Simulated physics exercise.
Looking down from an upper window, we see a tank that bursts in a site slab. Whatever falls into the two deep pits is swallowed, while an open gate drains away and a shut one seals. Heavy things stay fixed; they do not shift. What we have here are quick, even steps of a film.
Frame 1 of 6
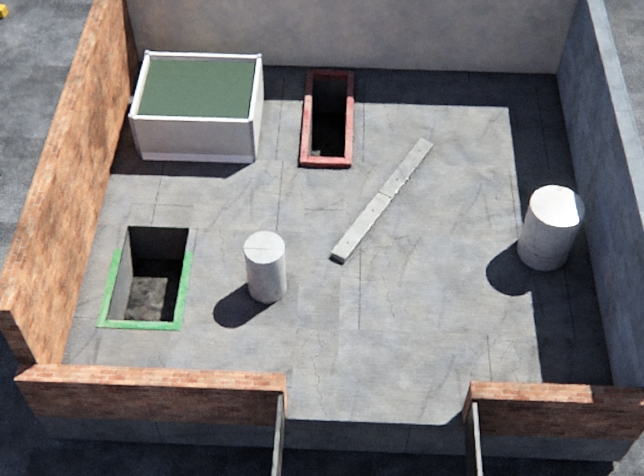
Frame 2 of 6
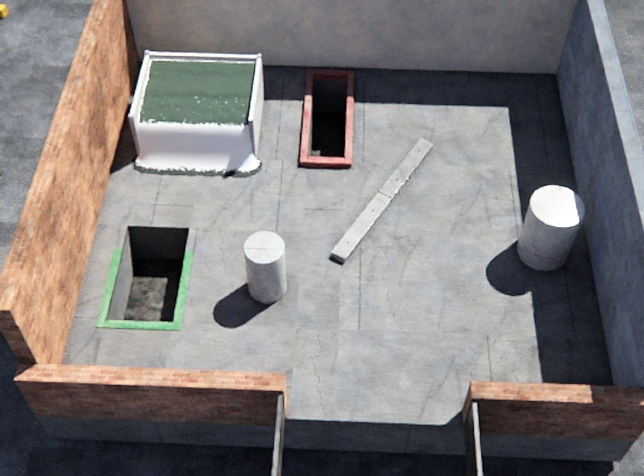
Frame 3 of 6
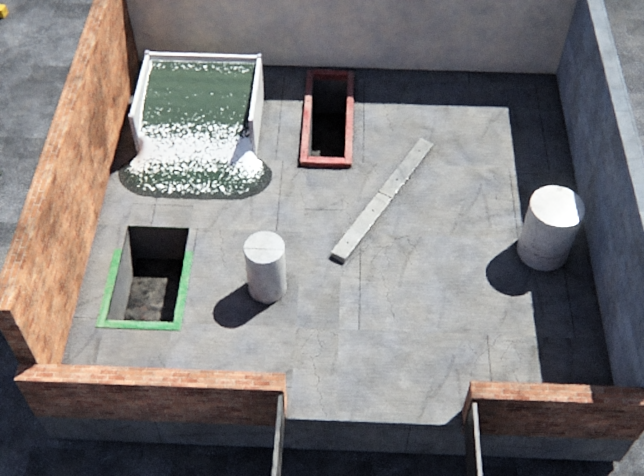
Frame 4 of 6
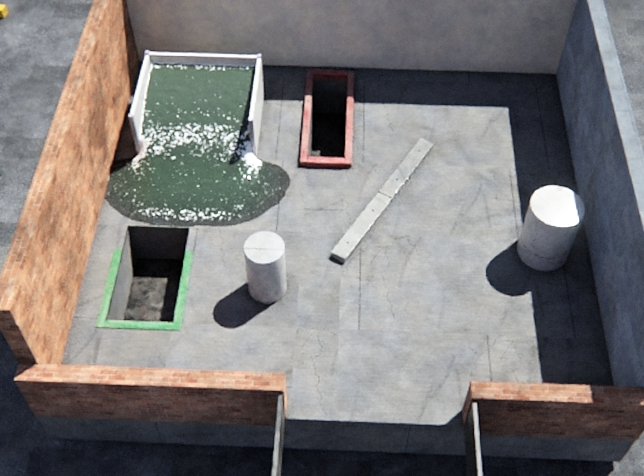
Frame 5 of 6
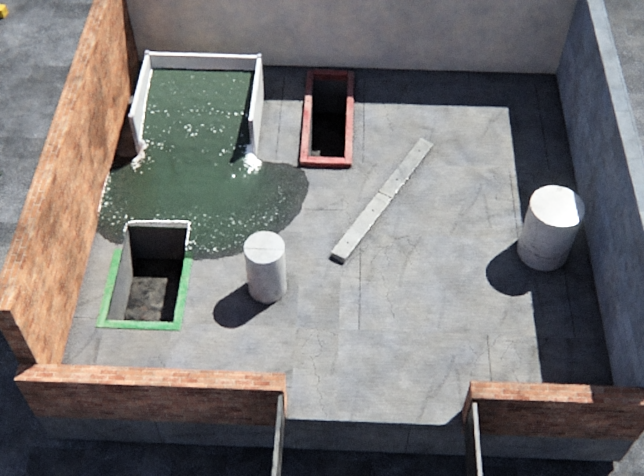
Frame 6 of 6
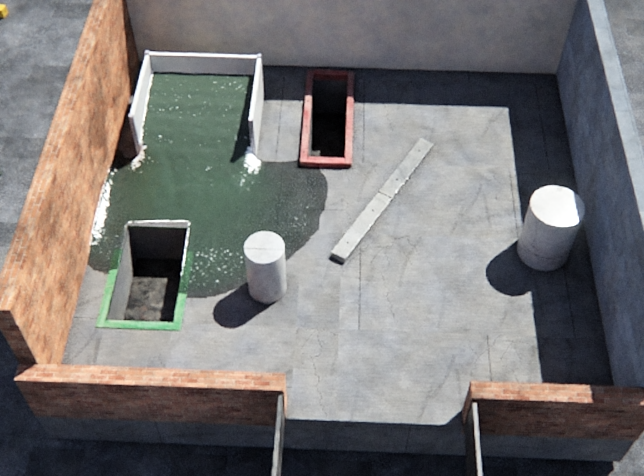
Green water burst out of the front of a white-walled tank, foamed onto the grey slab, and spread toward the viewer, reaching the green-edged pit and pouring over its rim as it neared a short pillar.
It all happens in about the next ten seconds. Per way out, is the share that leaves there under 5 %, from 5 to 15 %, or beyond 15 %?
At the end, the gate ends up with a share within five to fifteen per cent; the red pit ends up with a share that stays below five per cent; the green pit ends up with a share topping fifteen per cent.
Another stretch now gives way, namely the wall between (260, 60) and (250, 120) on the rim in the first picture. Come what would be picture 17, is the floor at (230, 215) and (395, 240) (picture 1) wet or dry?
In order: Spared and swamped.
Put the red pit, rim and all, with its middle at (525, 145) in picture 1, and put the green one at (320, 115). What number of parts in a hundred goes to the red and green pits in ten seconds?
Red 0 %; green 2 %.
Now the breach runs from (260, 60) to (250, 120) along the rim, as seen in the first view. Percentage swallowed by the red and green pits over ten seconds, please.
Red about 55 %, green about 4 %.
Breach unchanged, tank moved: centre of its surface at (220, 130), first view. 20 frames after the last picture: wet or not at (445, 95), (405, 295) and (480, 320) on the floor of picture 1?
Spot 1 unwetted, spot 2 wetted, and spot 3 wetted.
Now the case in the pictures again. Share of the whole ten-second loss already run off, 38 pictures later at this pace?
Working it through, I arrive at 85 per cent.
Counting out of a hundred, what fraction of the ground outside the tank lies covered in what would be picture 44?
I reckon around 50 %.
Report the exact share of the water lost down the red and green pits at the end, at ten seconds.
I'd say near 0 %, and near 62 %.
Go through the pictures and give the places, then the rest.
The first frame shows the open tank at (198, 89) is whole and still.
In the second frame, water pours out at (195, 142) and has run to (258, 163).
In the third frame, water pours out at (196, 146) and has run to (264, 180).
In the fourth frame, water pours out at (196, 147) and has run to (278, 195).
In the fifth frame, the front is at (228, 252), out from the gap at (196, 148).
In the sixth frame, the front is at (210, 292), out from the gap at (196, 148).
A moment on, water covers 25 % of the floor; the gate 0 %, the red pit 0 %, the green pit 18 %.
Next, water covers 35 % of the floor; the gate 0 %, the red pit 0 %, the green pit 30 %.
Then, water covers 45 % of the floor; the gate 3 %, the red pit 0 %, the green pit 43 %.
Later, water covers 50 % of the floor; the gate 7 %, the red pit 0 %, the green pit 55 %.
In the end, water covers 40 % of the floor; the gate 10 %, the red pit 0 %, the green pit 63 %.
